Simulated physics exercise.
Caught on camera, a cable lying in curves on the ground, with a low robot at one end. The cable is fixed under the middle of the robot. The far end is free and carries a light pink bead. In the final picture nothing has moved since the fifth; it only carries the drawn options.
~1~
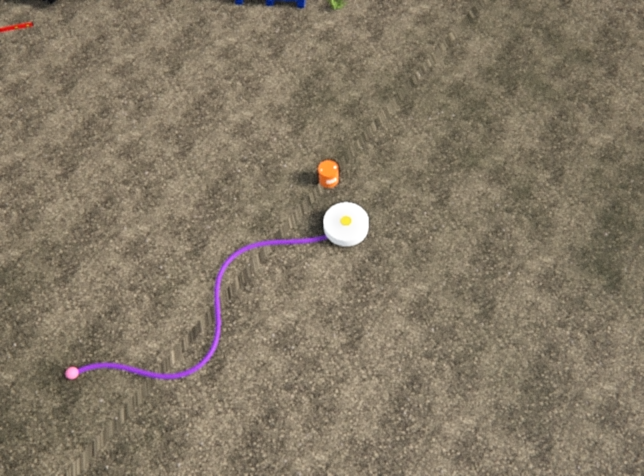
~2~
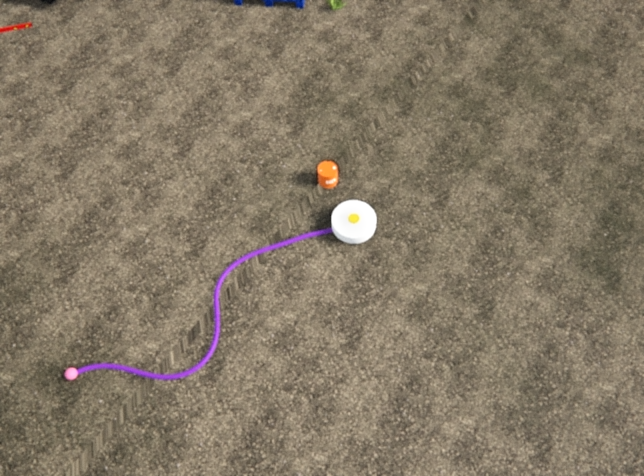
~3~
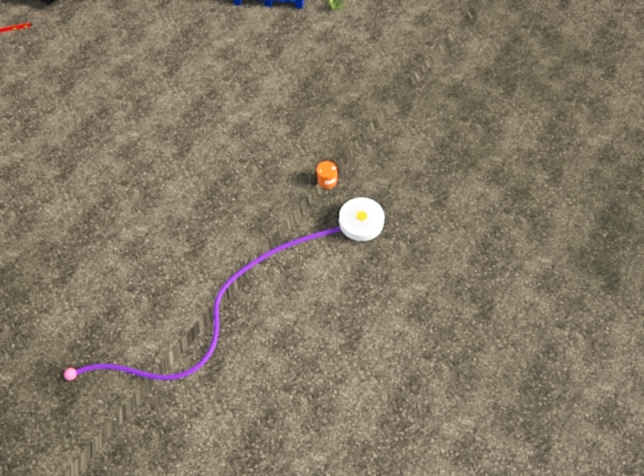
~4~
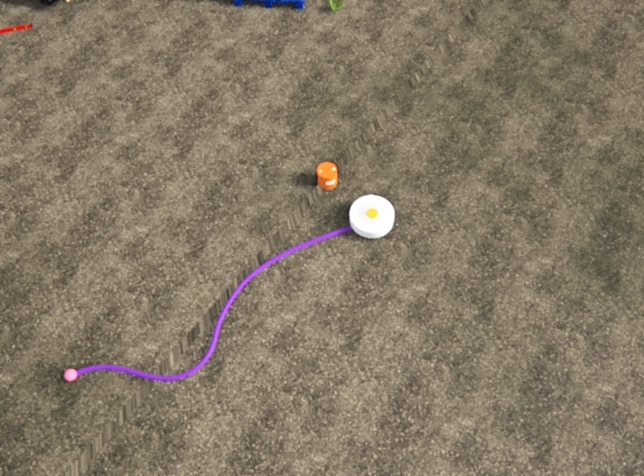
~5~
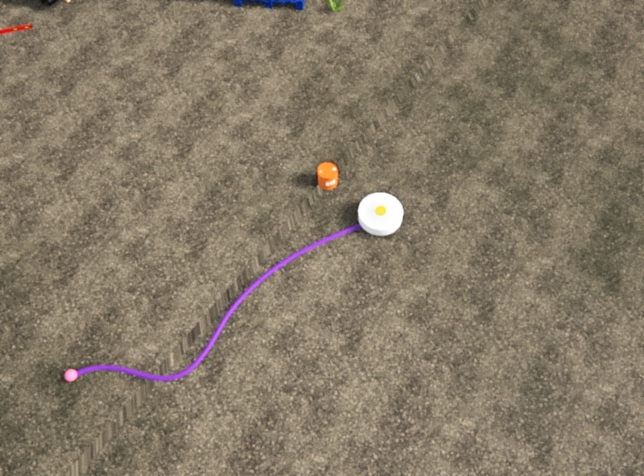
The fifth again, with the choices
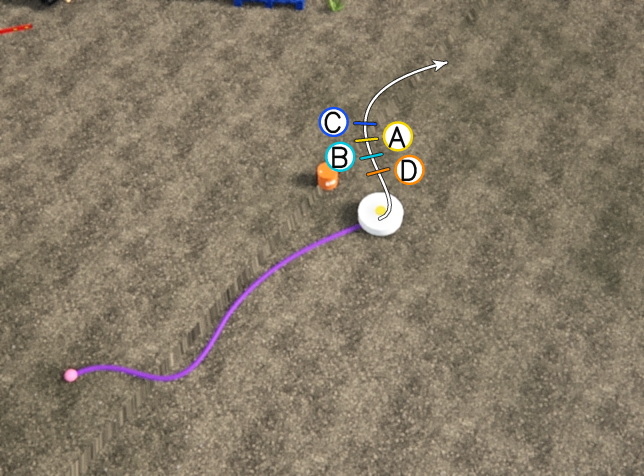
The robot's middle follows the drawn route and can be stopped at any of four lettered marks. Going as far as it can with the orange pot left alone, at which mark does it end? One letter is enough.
No farther than A.
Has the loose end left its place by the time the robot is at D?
By then, yes.
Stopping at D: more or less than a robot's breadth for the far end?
By then, less.
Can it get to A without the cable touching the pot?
Yes.
On the copy, A at (367, 140); B at (372, 156); C at (365, 124); D at (378, 172); the route from (380, 219) via (366, 116) to (447, 62).
On A. First, robot (387, 188), middle of the cable (256, 300), free end (77, 373).
Then, robot (375, 158), middle of the cable (272, 283), free end (99, 369).
Finally, robot (367, 135), middle of the cable (281, 263), free end (121, 362); nothing has been touched.
By contrast, B is safe but short; C brings the cable against the pot; D is safe but short.
